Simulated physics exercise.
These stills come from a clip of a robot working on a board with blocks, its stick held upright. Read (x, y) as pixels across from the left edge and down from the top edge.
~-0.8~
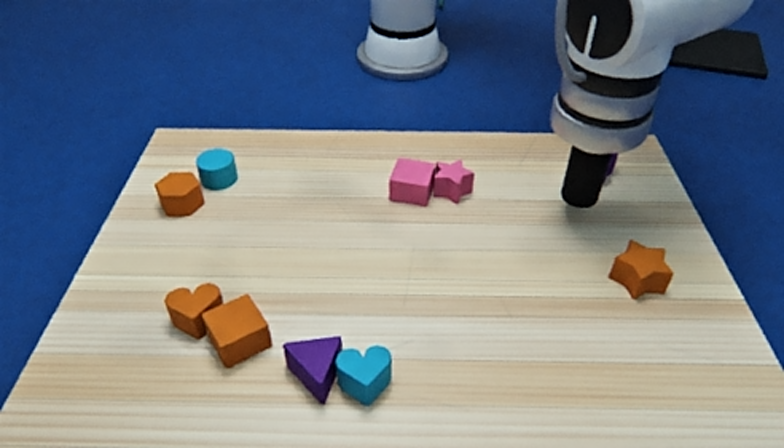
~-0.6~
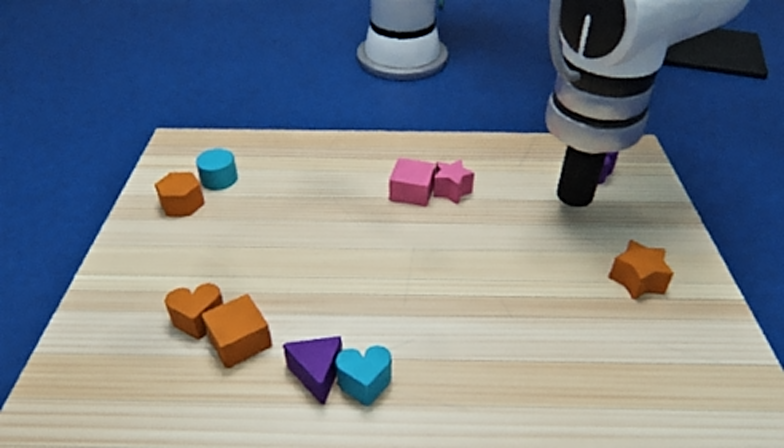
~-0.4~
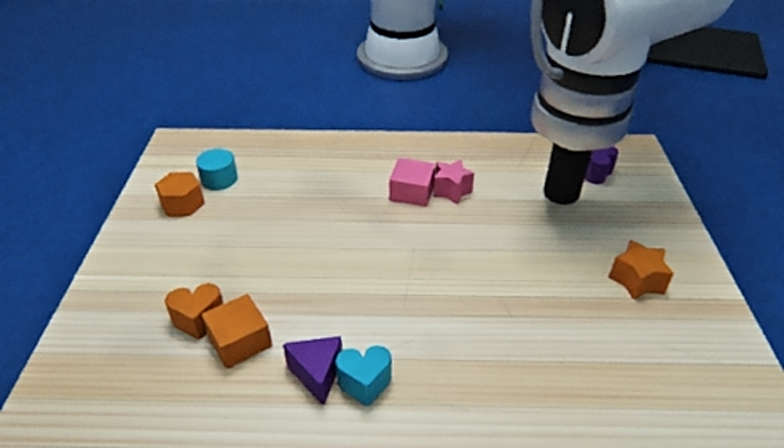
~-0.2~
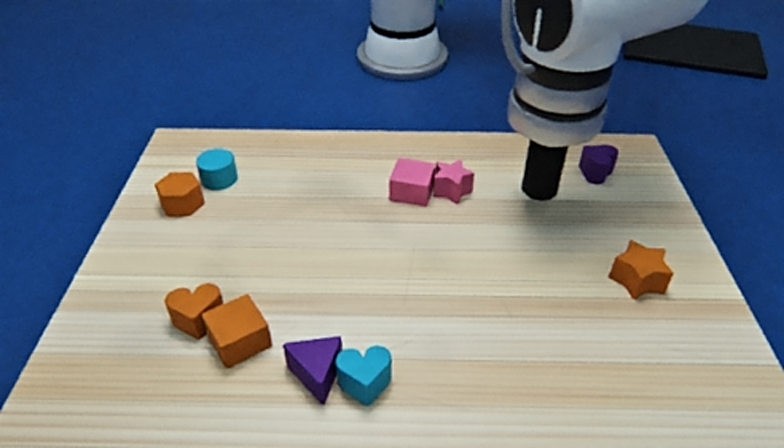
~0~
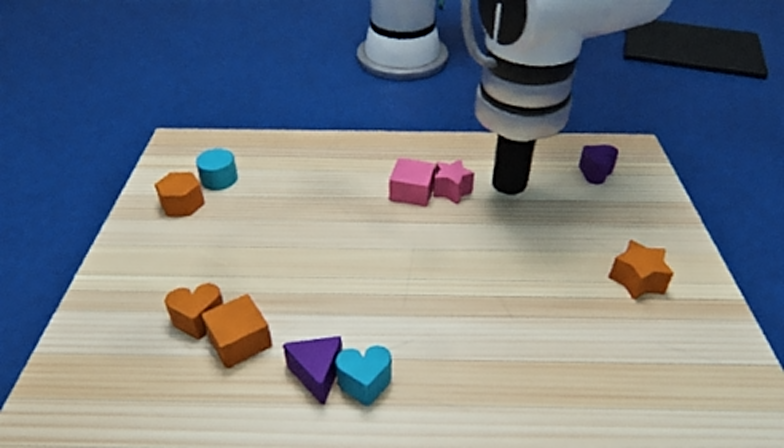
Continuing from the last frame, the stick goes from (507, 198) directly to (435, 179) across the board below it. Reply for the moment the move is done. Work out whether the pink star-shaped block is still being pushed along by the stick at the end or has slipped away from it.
The stick still has it in front.
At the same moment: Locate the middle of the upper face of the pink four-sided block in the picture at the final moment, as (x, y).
At pixel (366, 174).
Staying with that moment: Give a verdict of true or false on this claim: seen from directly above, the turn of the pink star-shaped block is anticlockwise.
This is true.
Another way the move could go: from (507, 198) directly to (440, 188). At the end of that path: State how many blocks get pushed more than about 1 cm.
It should be two, as far as I can tell.
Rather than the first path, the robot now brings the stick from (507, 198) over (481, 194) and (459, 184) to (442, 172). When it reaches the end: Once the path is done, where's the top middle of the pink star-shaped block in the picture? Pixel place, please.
The pink star-shaped block ends near (410, 156).
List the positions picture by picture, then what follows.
The first frame shows lower end of the stick (579, 198), tops of blocks, pink four-sided block (413, 171), pink star-shaped block (453, 170).
The second frame shows stick (574, 197), blocks as before.
The third frame shows stick (561, 195), blocks as before.
The fourth frame shows stick (539, 191), blocks as before.
The fifth frame shows stick (509, 185), pink four-sided block (413, 171), pink star-shaped block (453, 170).
What follows on the original path. Halfway along, stick (471, 175); pink four-sided block (395, 171); pink star-shaped block (433, 166).
At the end, stick (435, 166); pink four-sided block (366, 174), turned 30° anticlockwise; pink star-shaped block (398, 162), turned 25° anticlockwise.
